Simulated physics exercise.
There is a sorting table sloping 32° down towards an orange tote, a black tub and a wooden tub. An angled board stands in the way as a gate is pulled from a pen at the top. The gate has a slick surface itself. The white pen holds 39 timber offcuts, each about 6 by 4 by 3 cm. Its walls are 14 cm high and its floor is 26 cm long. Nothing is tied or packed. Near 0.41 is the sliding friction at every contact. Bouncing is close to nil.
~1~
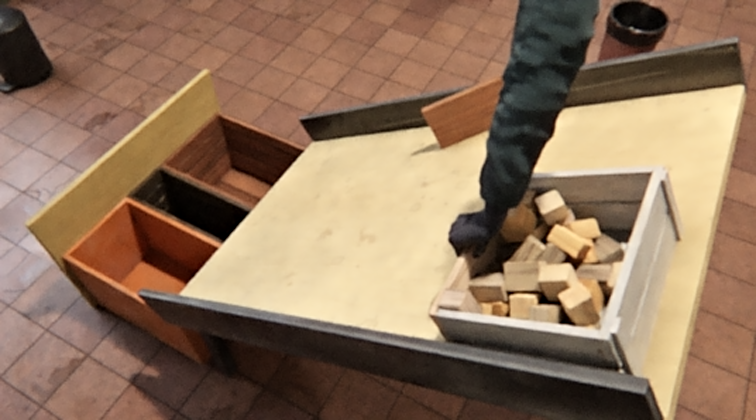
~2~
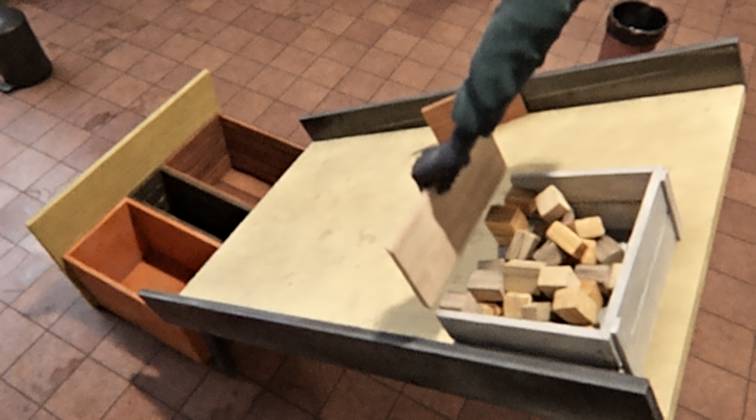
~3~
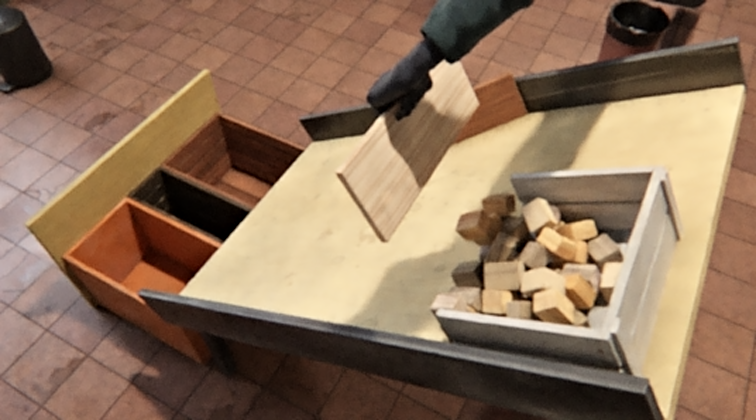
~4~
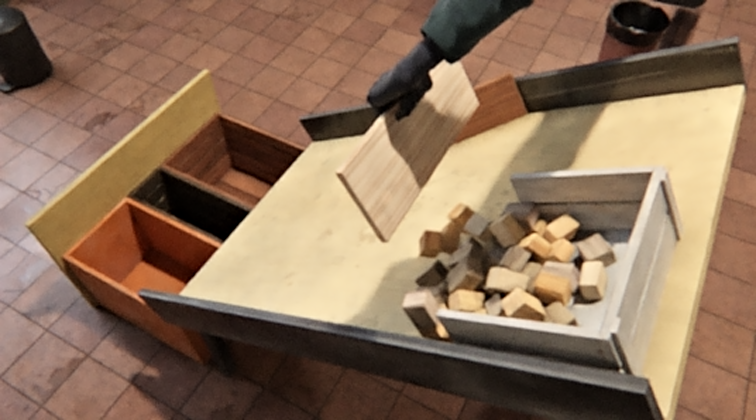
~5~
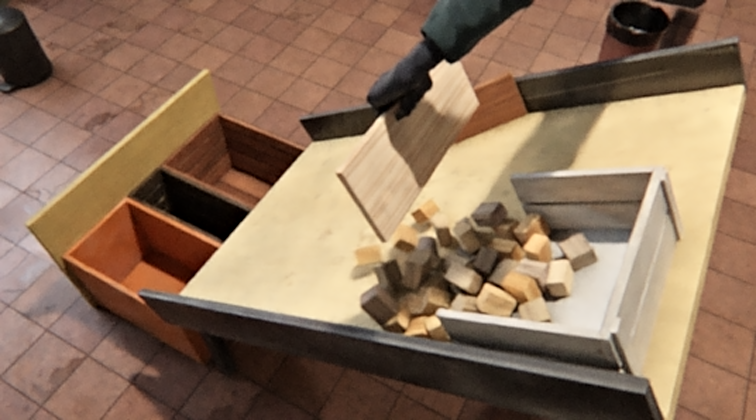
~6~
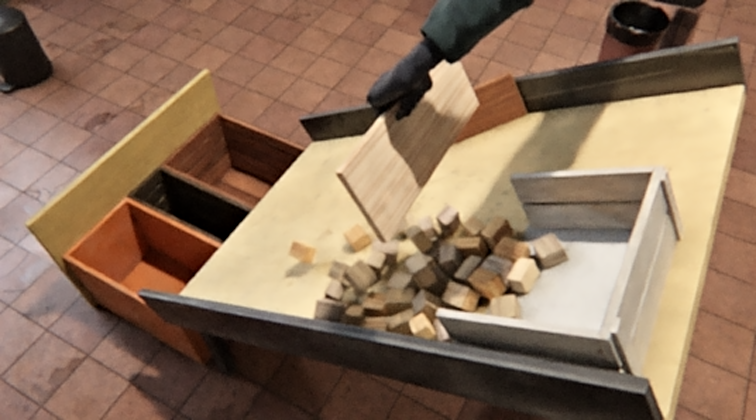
A gloved hand lifted the wooden gate from a white pen and held it up to the left, and the wooden blocks inside tumbled out and slid left down the sloping table.
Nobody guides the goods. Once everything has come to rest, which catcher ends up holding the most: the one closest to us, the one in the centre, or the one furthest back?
The one closest to us.
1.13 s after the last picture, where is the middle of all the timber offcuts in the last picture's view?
I'd place it close to (151, 276) in the last view.
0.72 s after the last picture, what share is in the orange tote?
Share at that moment: About 60 %.
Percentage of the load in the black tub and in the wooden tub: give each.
About 20 in a hundred first and about 0 in a hundred second.
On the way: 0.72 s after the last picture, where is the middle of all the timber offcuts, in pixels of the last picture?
Near (173, 267) in pixels.
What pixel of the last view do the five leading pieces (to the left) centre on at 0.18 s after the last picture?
Roughly at (263, 249).
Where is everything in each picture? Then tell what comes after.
In the first frame (each is followed by its nearest rim corner in this view), white pen, (599, 334); orange tote, (176, 319); none out.
In the second frame, white pen, (599, 334).
In the third frame, white pen, (599, 334); 8 out.
In the fourth frame, white pen, (599, 334); 17 out, the lowest offcut at (432, 276).
In the fifth frame, white pen, (599, 334); 28 out, the lowest offcut at (369, 255).
In the sixth frame, white pen, (599, 334); orange tote, (176, 319); 33 out, the lowest offcut at (303, 252).
Then, 0.18 s after the last picture, 39 on the slope.
Then, 0.41 s after the last picture, 3 in the orange tote, 2 in the black tub, 32 on the slope and 2 in the air.
Then, 0.72 s after the last picture, 23 in the orange tote, 7 in the black tub, 4 on the slope and 5 in the air.
When it is over (1.13 s after the last picture), 31 in the orange tote and 8 in the black tub.
